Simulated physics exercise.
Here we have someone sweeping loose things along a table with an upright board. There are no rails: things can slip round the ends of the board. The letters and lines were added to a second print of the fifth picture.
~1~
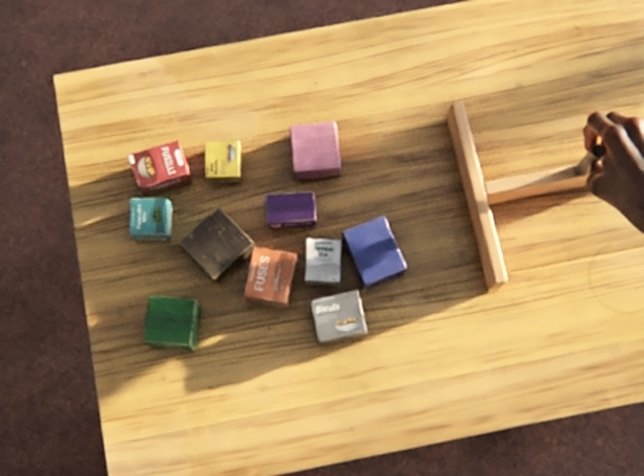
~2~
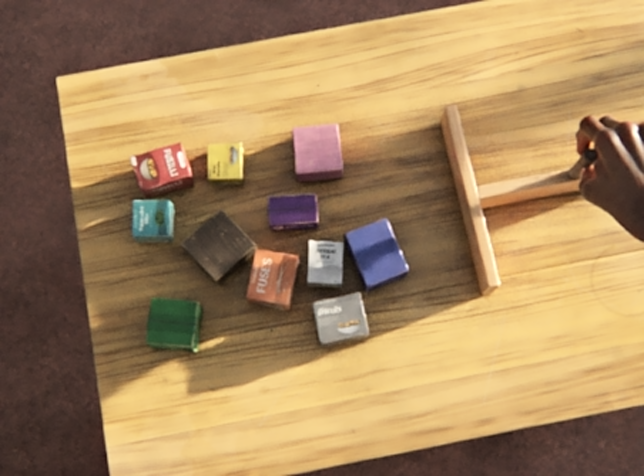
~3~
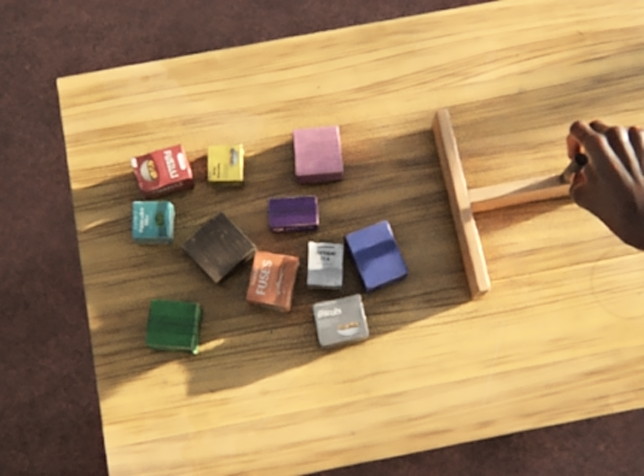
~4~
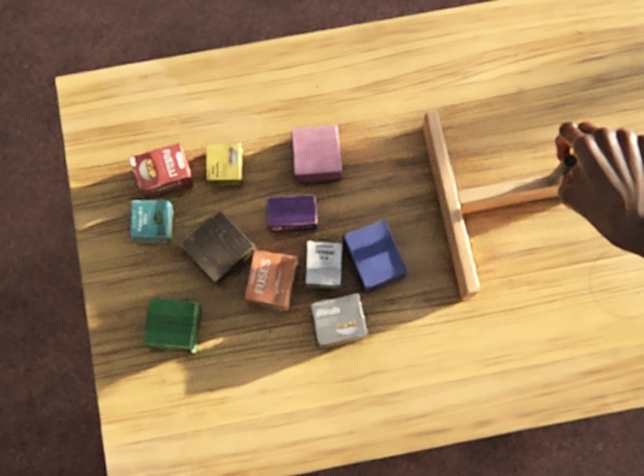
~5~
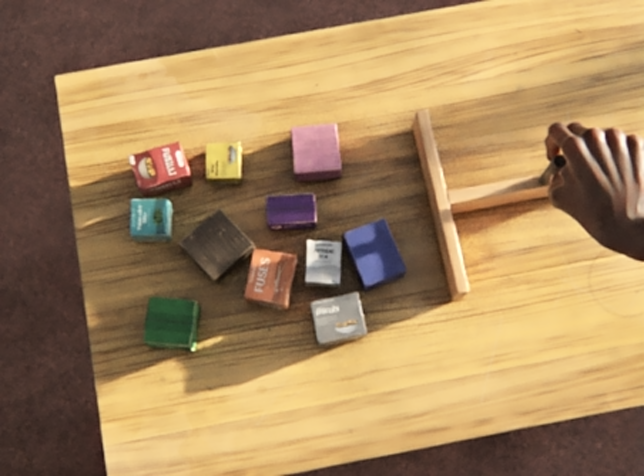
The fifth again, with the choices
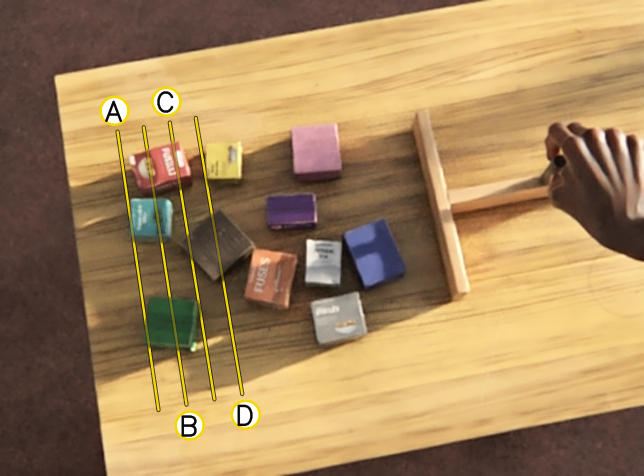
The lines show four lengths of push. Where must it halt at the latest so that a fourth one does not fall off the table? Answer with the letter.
It can go as far as C.
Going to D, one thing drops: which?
It is the green box.
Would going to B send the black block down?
No.
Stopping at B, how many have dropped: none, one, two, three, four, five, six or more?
Four.
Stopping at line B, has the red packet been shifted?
Yes.
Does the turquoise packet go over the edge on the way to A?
By then, yes.
On the marked copy, A at (137, 266); B at (164, 261); C at (191, 256); D at (218, 251).
With C. Early on, board (352, 216); pink block (308, 155); orange box (254, 288).
Further on, board (262, 232); green box (122, 336); turquoise packet (131, 221).
At the end, board (191, 245); green box over the edge; turquoise packet over the edge; two fallen.
As for the rest, A drops seven; B drops four; D is within the limit but short.
